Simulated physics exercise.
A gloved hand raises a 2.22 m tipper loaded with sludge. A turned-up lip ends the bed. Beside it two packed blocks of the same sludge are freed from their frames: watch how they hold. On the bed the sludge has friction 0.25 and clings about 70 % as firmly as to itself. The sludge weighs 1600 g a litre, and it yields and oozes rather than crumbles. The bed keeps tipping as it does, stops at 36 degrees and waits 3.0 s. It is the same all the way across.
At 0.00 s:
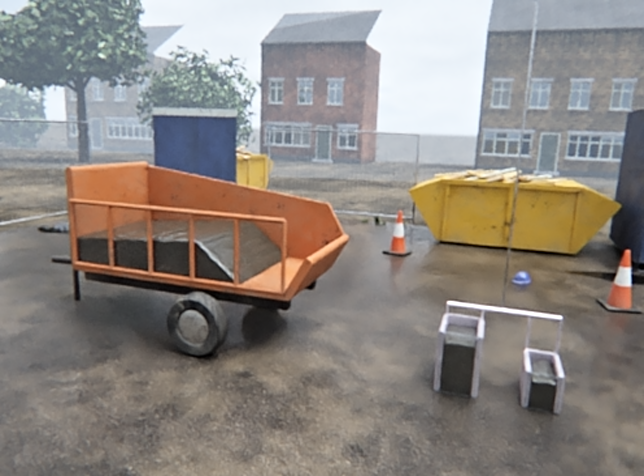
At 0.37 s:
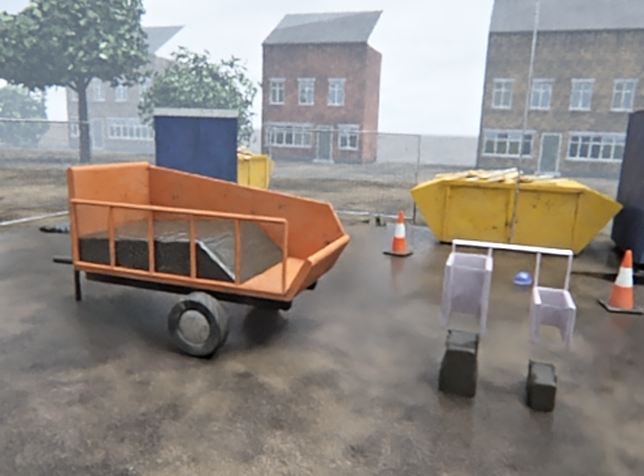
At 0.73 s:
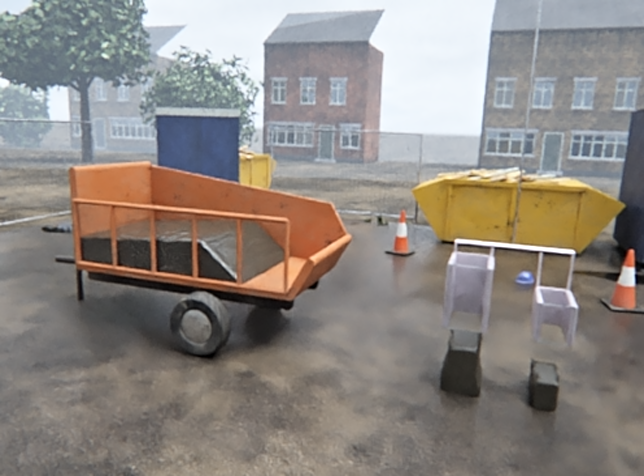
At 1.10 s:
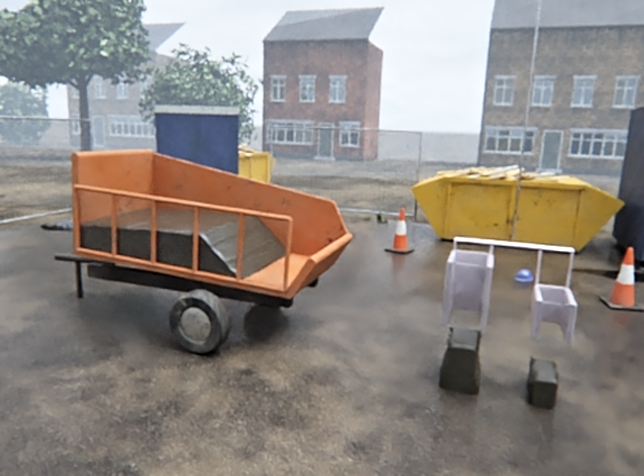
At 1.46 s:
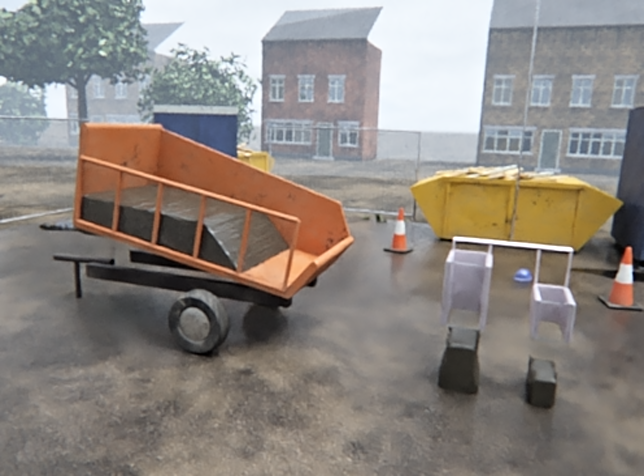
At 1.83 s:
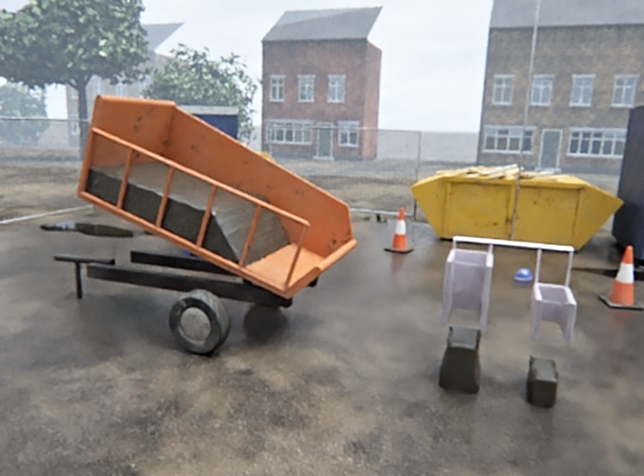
Orange trailer standing level while pale moulds lift off two dark blocks, then its loaded bed tilting up at the left.
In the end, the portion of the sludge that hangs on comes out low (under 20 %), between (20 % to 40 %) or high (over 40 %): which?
Expect high, that is over 40 %.
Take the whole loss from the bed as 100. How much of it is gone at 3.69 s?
About 20 %.
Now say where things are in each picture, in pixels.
Top of the high end at (72, 172), tilt 0 degrees; leading edge of the sludge at (237, 284); blocks stand 44 cm, 24 cm (left to right), in the first picture.
Top of the high end at (73, 172), tilt 0 degrees; leading edge of the sludge at (238, 284); blocks stand 40 cm, 24 cm (left to right), in the second picture.
Top of the high end at (75, 171), tilt 0 degrees; leading edge of the sludge at (239, 284); blocks stand 39 cm, 24 cm (left to right), in the third picture.
Top of the high end at (78, 157), tilt 3 degrees; leading edge of the sludge at (239, 279); blocks stand 39 cm, 24 cm (left to right), in the fourth picture.
Top of the high end at (87, 128), tilt 11 degrees; leading edge of the sludge at (239, 273); blocks stand 39 cm, 24 cm (left to right), in the fifth picture.
Top of the high end at (102, 101), tilt 18 degrees; leading edge of the sludge at (241, 267); blocks stand 39 cm, 24 cm (left to right), in the sixth picture.
After 2.38 s, the tilt is 29 degrees and 100 % is on the bed.
After 3.04 s, the tilt is 36 degrees and 100 % is on the bed.
After 3.69 s, the tilt is 36 degrees and 95 % is on the bed.
After 4.35 s, the tilt is 36 degrees and 74 % is on the bed.
After 5.85 s, at the end, the tilt is 36 degrees and 74 % is on the bed.
